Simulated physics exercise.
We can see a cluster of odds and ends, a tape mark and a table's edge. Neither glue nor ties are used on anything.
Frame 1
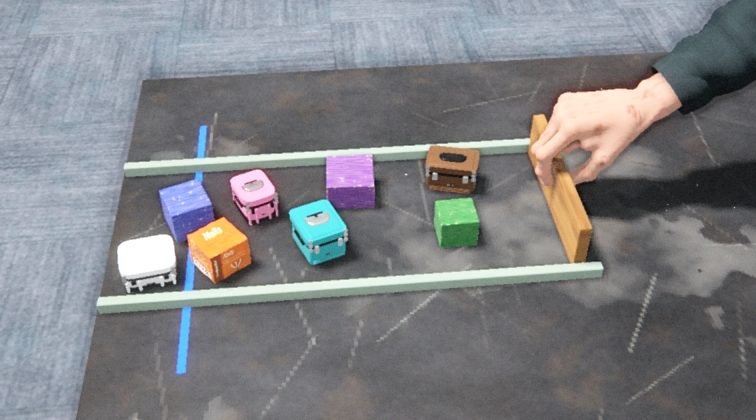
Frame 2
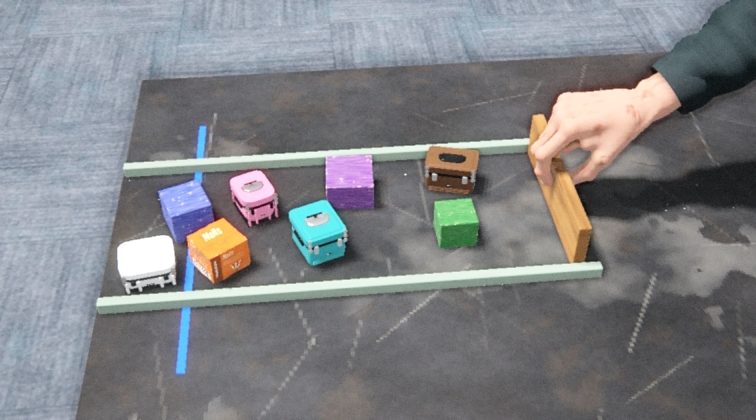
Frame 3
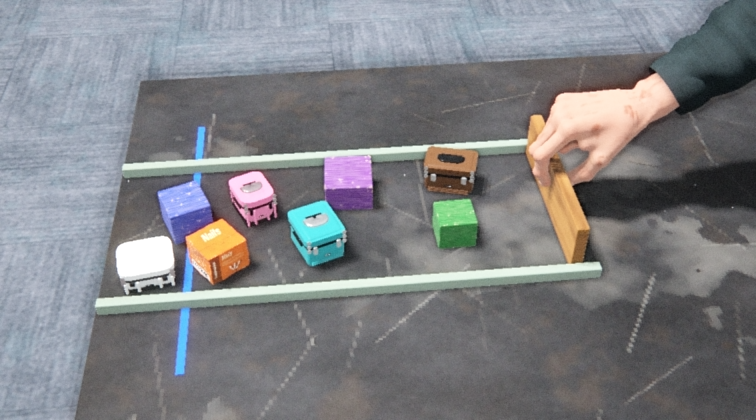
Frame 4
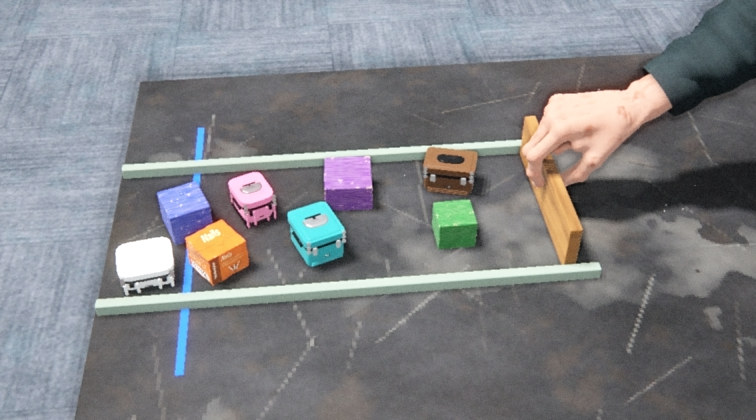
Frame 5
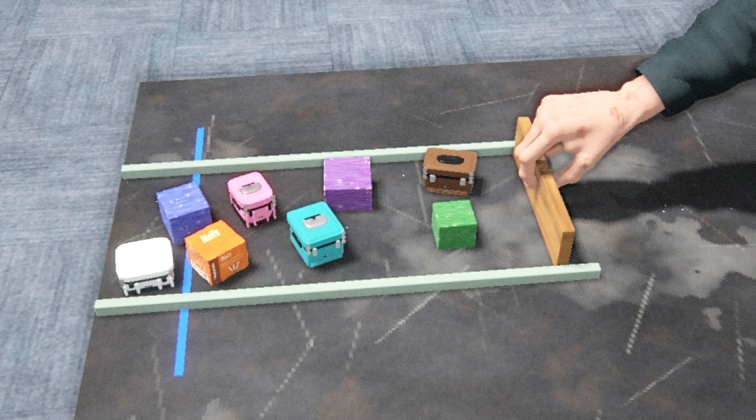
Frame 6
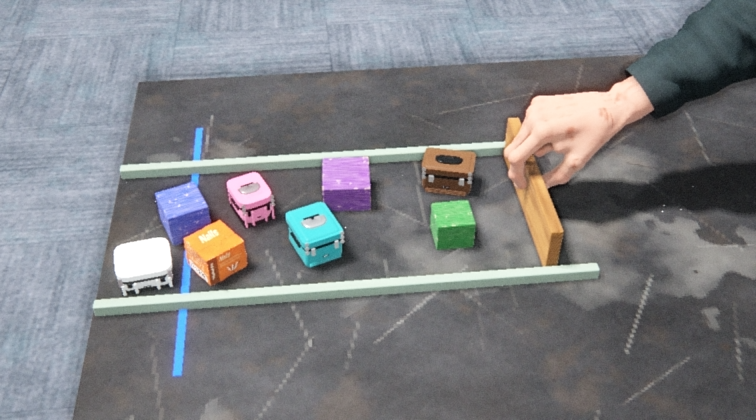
A hand slid a wooden board a short way left between two pale rails on a dark table, while the little cases and colored blocks ahead of it, some near a blue tape line, stayed practically still.
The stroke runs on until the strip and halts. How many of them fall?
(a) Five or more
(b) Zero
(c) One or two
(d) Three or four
d, three or four.
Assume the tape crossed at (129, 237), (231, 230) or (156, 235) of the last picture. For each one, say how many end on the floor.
In that order 7, 2 and 6.
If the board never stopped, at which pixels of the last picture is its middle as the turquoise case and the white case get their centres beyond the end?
At (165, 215) for the turquoise case; at (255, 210) for the white case.
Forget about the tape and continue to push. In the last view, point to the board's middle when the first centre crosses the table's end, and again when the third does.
At (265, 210) for the first, at (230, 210) for the third.
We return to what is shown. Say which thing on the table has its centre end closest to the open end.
It's the purple block that is foremost.
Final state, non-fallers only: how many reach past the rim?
The overhang total is 1.
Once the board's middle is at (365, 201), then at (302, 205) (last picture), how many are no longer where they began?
The first number is 5, the next one 7.
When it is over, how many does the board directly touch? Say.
So the total is 2.
Early on, none off yet; white case at rest near (145, 266); blue block at rest near (184, 213); orange box at rest near (216, 252).
A while later, none off yet; white case at rest near (145, 266); blue block at rest near (181, 214); orange box at rest near (216, 252).
Further along, none off yet; white case travelled about its own width near (98, 269); blue block travelled well along near (95, 227); orange box travelled about its own width near (148, 253).
Finally, the number that fall off is three or four; lost, pink case, orange box, blue block and white case.
